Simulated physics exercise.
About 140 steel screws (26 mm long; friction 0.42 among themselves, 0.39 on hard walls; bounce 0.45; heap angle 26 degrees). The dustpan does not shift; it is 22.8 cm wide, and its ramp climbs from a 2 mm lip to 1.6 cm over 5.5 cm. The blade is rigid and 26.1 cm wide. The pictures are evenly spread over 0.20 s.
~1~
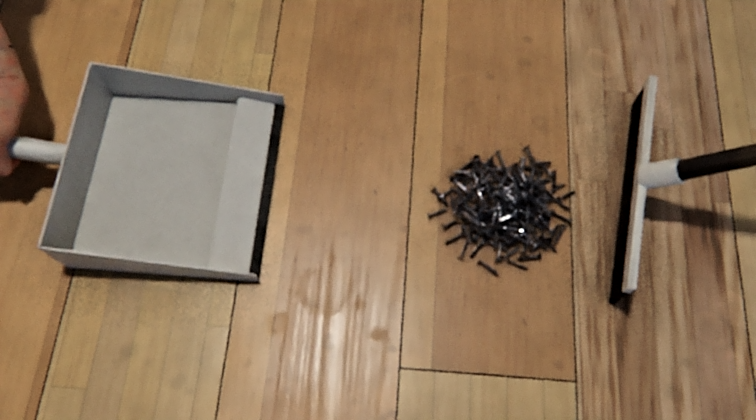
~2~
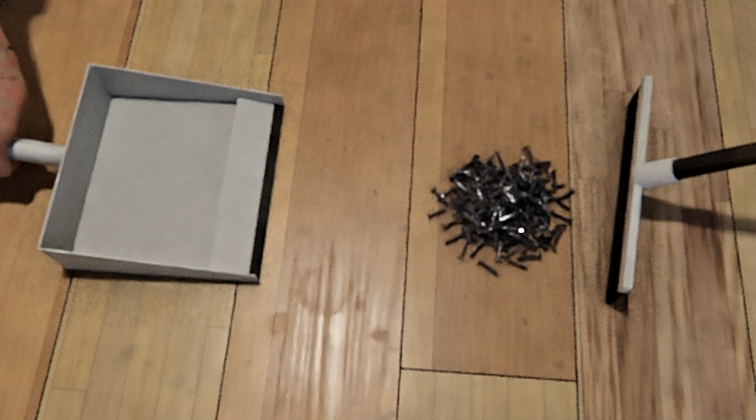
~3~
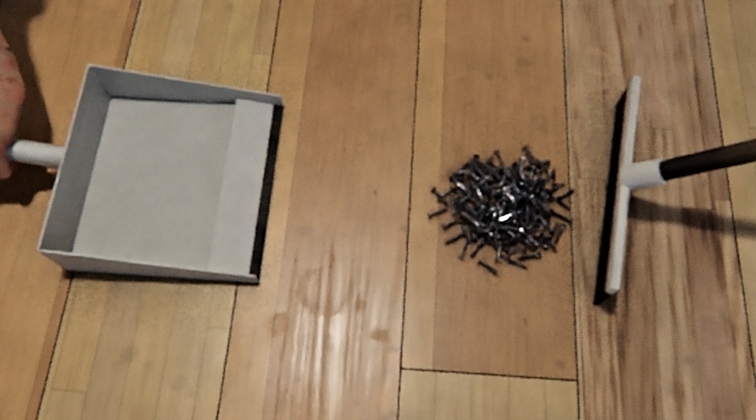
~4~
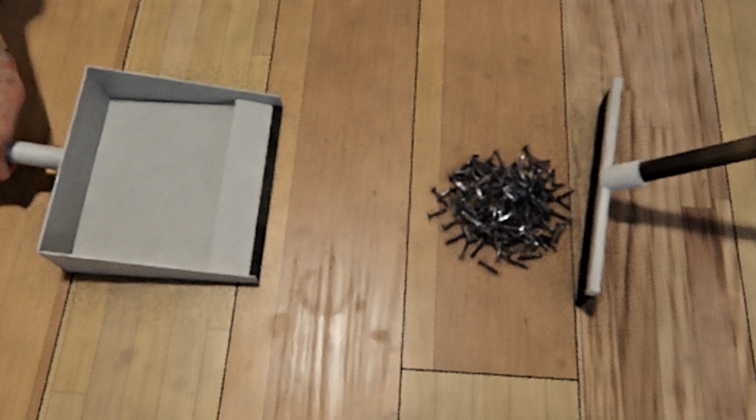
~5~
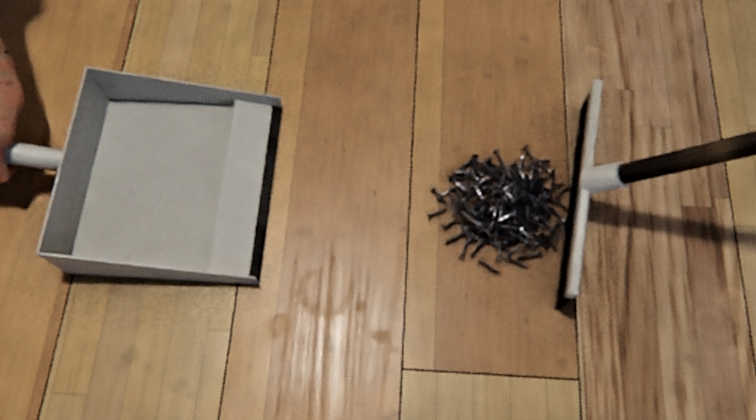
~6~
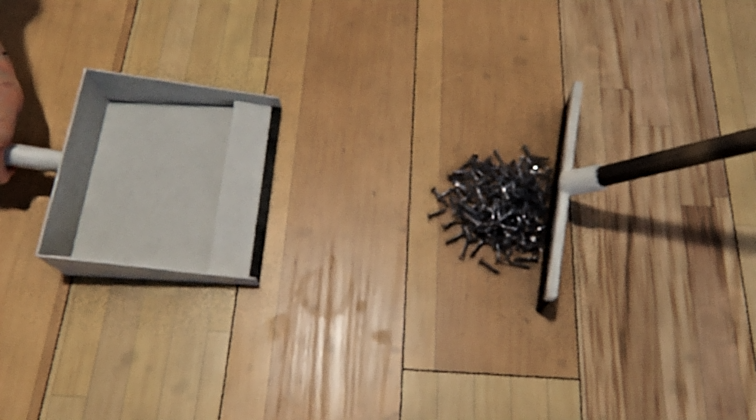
A hand at the left edge grips the white handle of a pale grey dustpan on a wooden plank floor, seen from above. To the right of the pan lies a heap of dark, shiny screws, with an upright white-and-black blade on a dark pole beyond it. The blade slides steadily left, meets the heap and nudges its right side, while the pan stays still.
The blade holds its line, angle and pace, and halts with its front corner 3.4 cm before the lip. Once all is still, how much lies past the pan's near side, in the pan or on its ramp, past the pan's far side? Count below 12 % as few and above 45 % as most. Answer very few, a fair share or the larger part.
Near side: Very few, pan: Very few, far side: Very few.
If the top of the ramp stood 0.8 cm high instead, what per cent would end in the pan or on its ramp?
It would be near 10 per cent.
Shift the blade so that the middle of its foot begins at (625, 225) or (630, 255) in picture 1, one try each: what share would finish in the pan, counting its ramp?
Some 5 and 5 per cent.
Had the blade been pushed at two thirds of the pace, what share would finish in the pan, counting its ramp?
It would be near 5 per cent.
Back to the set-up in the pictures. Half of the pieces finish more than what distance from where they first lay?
Some 26 cm.
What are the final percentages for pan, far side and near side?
Near side 5, pan 5, far side 0.
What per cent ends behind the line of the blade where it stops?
Roughly 0 per cent.
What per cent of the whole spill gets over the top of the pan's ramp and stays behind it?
About 0 per cent.
Then, 0.26 s after the last picture, middle of the blade 20 cm from the lip; 0 % over the lip, far side 0 %, near side 0 %.
Then, 0.42 s after the last picture, middle of the blade 10 cm from the lip; 0 % over the lip, far side 0 %, near side 5 %.
Then, 0.72 s after the last picture, middle of the blade 6 cm from the lip; 5 % over the lip, far side 0 %, near side 5 %.
In the end, near side 5 %, pan 5 %, far side 0 %, in front of the lip or behind the blade 85 %.
